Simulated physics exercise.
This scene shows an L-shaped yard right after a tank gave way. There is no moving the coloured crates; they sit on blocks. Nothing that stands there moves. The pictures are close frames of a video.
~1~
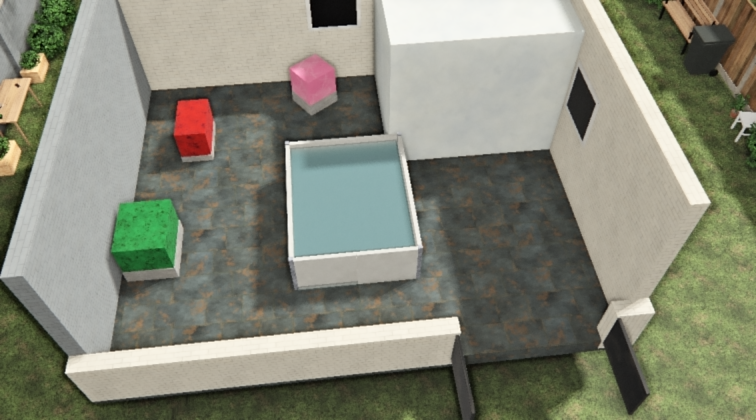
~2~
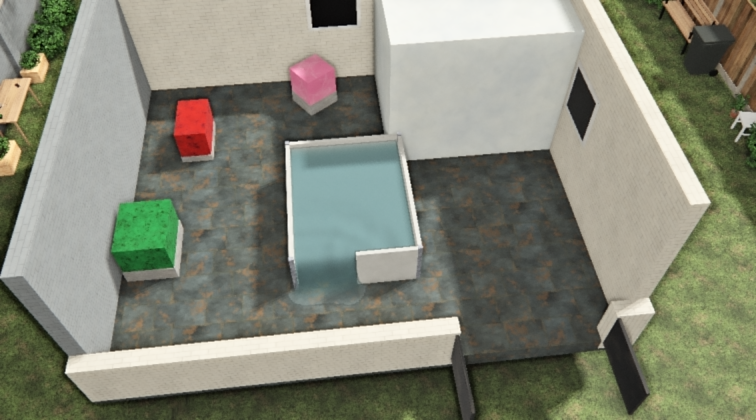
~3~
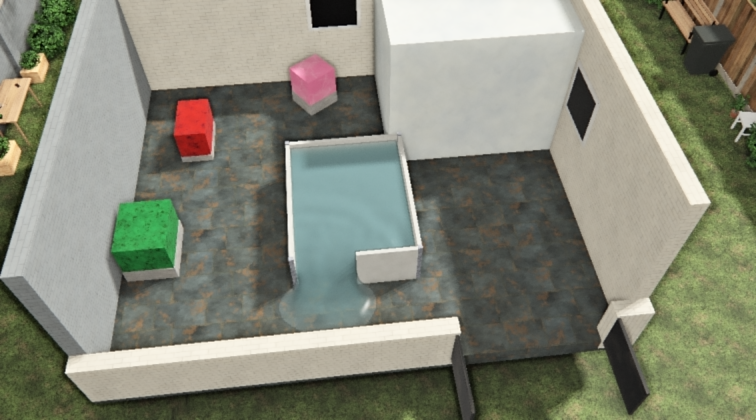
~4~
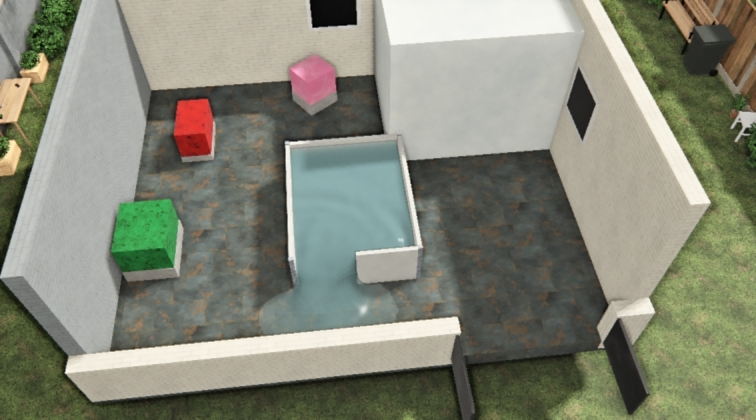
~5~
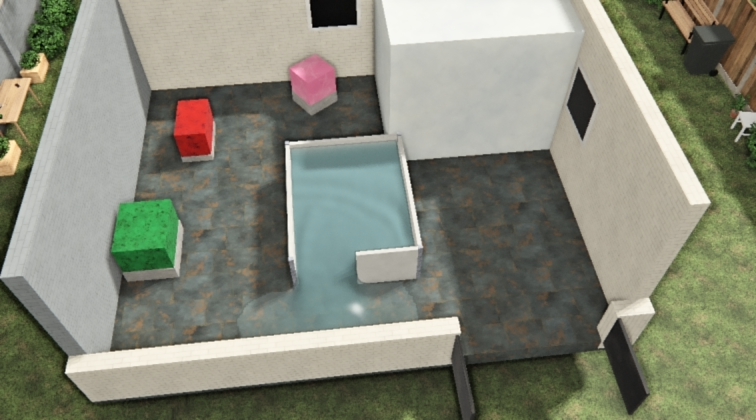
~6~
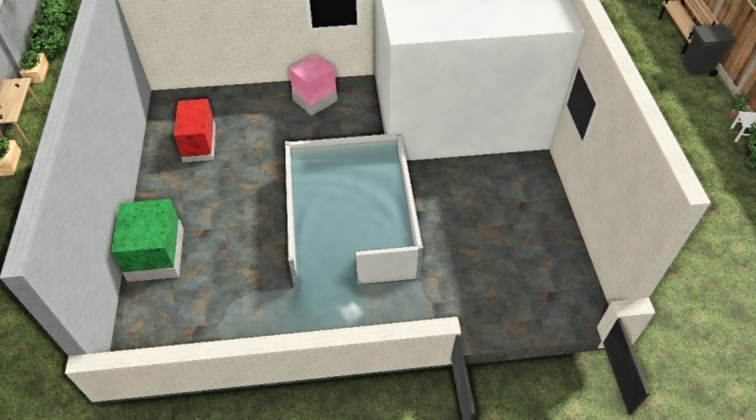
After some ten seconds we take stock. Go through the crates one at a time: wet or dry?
Outcome: As for the green crate it's moistened by the water; as for the red crate it's untouched by the water; as for the pink crate it's untouched by the water.
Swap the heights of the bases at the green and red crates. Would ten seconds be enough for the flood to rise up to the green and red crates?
I'd say green crate gets swamped and red crate is unharmed.
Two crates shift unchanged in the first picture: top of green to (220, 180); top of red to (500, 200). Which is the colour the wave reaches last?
Judging by the pictures, the pink-painted one.
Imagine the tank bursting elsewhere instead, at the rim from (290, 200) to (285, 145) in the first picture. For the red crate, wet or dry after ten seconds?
Red: Overtopped.
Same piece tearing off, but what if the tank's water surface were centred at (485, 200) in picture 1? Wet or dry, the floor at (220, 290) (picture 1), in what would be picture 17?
Answer: Flooded.
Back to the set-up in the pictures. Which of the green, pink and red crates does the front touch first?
That one is the crate marked green.
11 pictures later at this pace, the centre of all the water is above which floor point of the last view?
About (333, 263) in the last view.
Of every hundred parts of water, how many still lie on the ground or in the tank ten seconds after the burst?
My figure: Some 92 per cent.
A moment on, water covers 20 % of the floor; the green crate not reached, the red crate not reached, the pink crate not reached.
Next, water covers 35 % of the floor; the green crate water round its plinth, the red crate not reached, the pink crate not reached.
Then, water covers 60 % of the floor; the green crate water round its plinth, the red crate water round its plinth, the pink crate not reached.
Later, water covers 85 % of the floor; the green crate water round its plinth, the red crate water round its plinth, the pink crate water round its plinth.
In the end, water covers 100 % of the floor; the green crate was topped, the red crate stayed above the water, the pink crate stayed above the water.
